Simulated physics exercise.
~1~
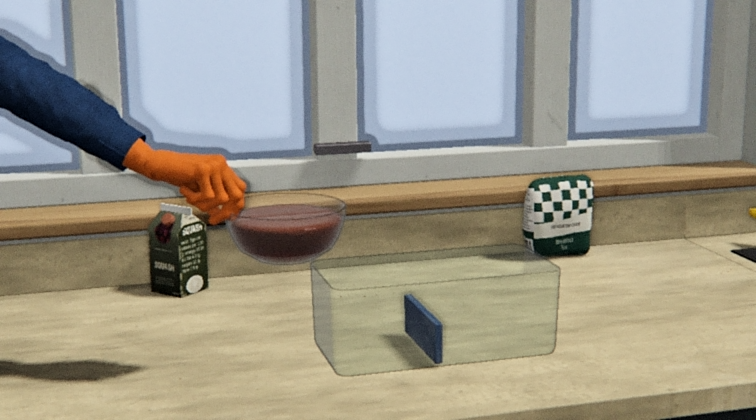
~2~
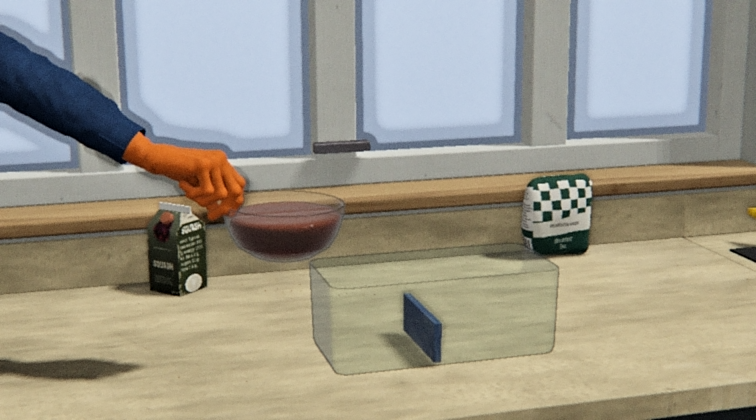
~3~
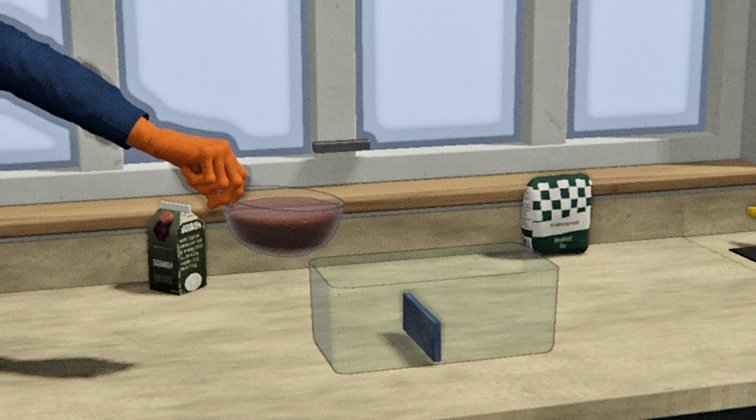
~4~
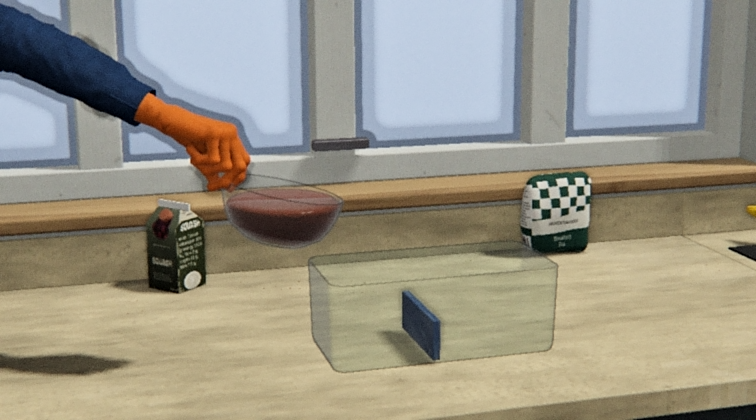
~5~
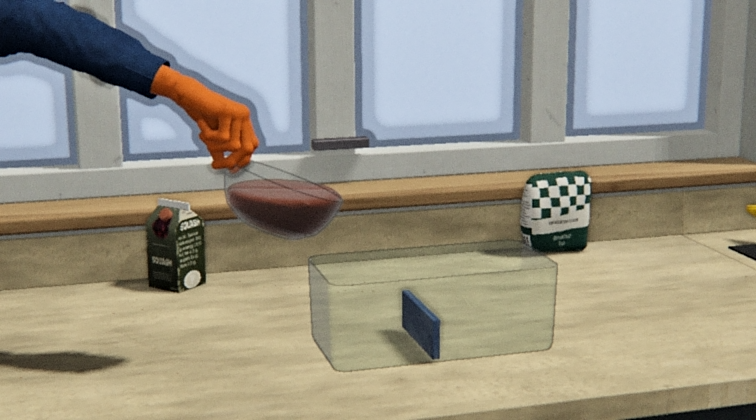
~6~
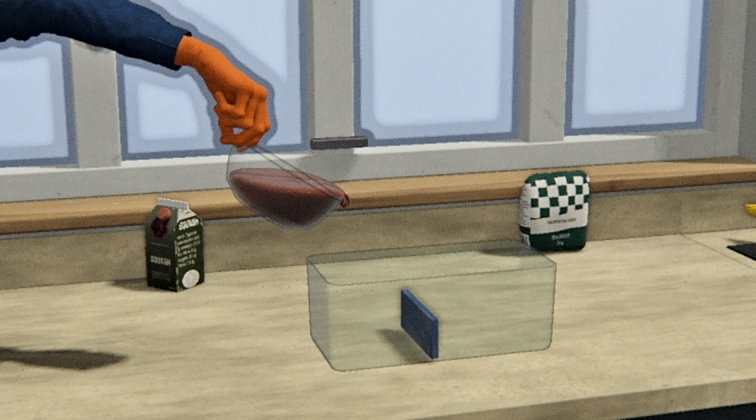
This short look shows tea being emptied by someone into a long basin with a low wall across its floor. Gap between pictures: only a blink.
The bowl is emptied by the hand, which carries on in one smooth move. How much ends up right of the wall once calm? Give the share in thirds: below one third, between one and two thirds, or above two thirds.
The share is between one and two thirds.
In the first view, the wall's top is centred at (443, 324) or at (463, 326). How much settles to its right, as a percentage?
Around 30 percent in try one and around 25 percent in try two.
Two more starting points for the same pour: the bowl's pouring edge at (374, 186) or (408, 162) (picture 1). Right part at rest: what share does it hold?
The first gives 85 %, the second 90 %.
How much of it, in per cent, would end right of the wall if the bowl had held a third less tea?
Close to 35 per cent, more or less.
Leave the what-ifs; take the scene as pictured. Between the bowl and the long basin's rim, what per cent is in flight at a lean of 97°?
Estimate: Some 55 per cent.
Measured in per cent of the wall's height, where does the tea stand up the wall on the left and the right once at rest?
I'd say about 30 for the left and about 30 for the right.
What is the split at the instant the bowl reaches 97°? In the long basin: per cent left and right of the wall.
Left: Some 20 %. Right: Some 5 %.
A moment on, the bowl is tipped on its side and 17 per cent is still to pour, 22 is left of the wall and 6 right of it.
Next, the bowl is tipped right over and 0 per cent is still to pour, 36 is left of the wall and 61 right of it.
Then the bowl is tipped right over and 0 per cent is still to pour, 41 is left of the wall and 56 right of it.
Later the bowl is tipped right over and 0 per cent is still to pour, 42 is left of the wall and 56 right of it.
In the end 42 per cent lies left of the wall, 56 right of it and 2 outside.
